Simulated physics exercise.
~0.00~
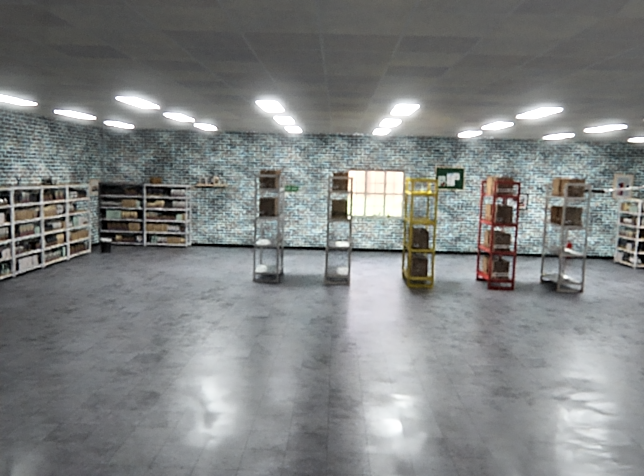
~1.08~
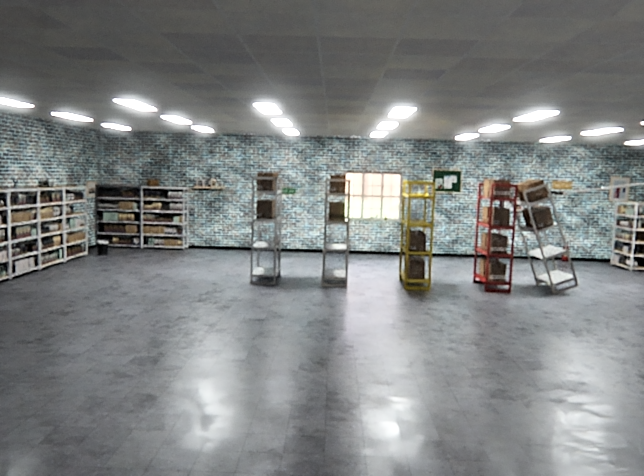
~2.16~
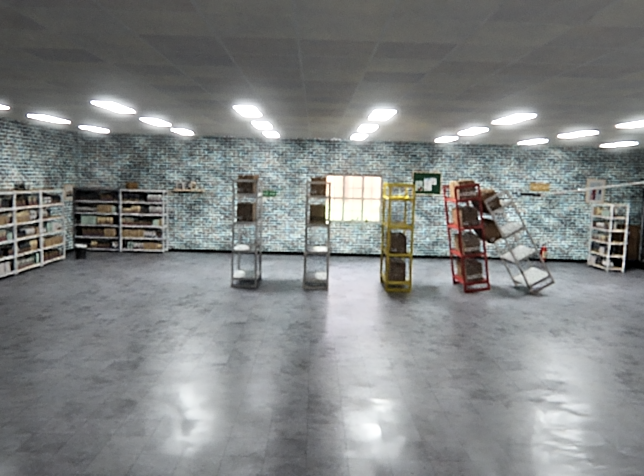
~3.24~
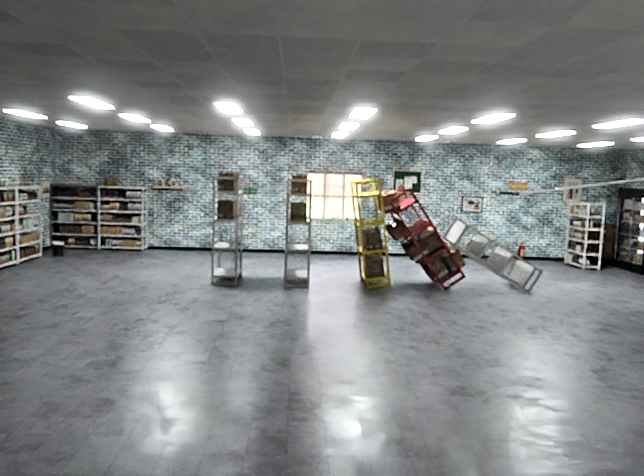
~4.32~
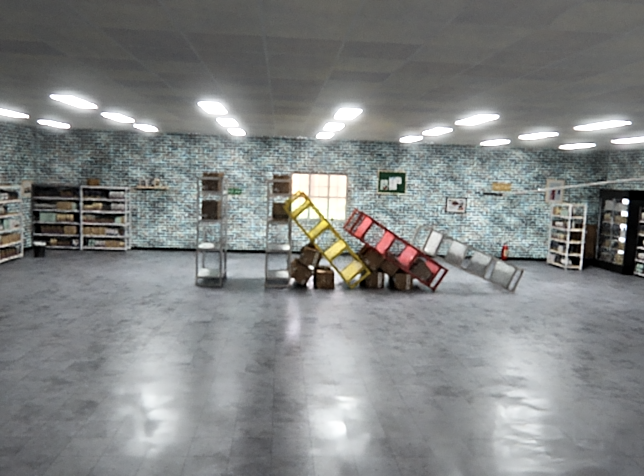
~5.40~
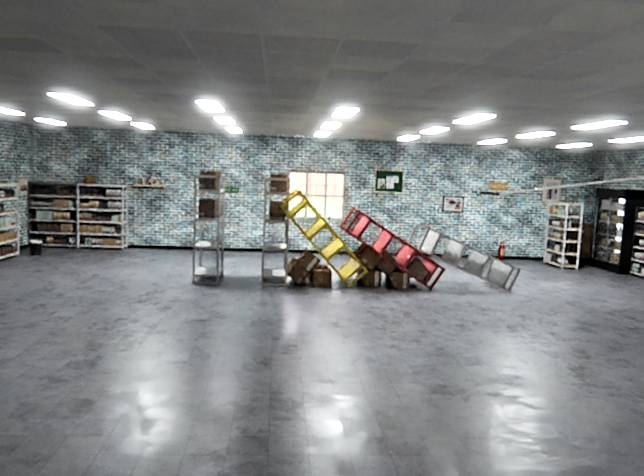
The gray rack on the far right tipped left into the red one, which toppled against the yellow rack, spilling boxes across the floor. All three ended up slanted in a row, the yellow leaning by two gray racks that stayed upright.
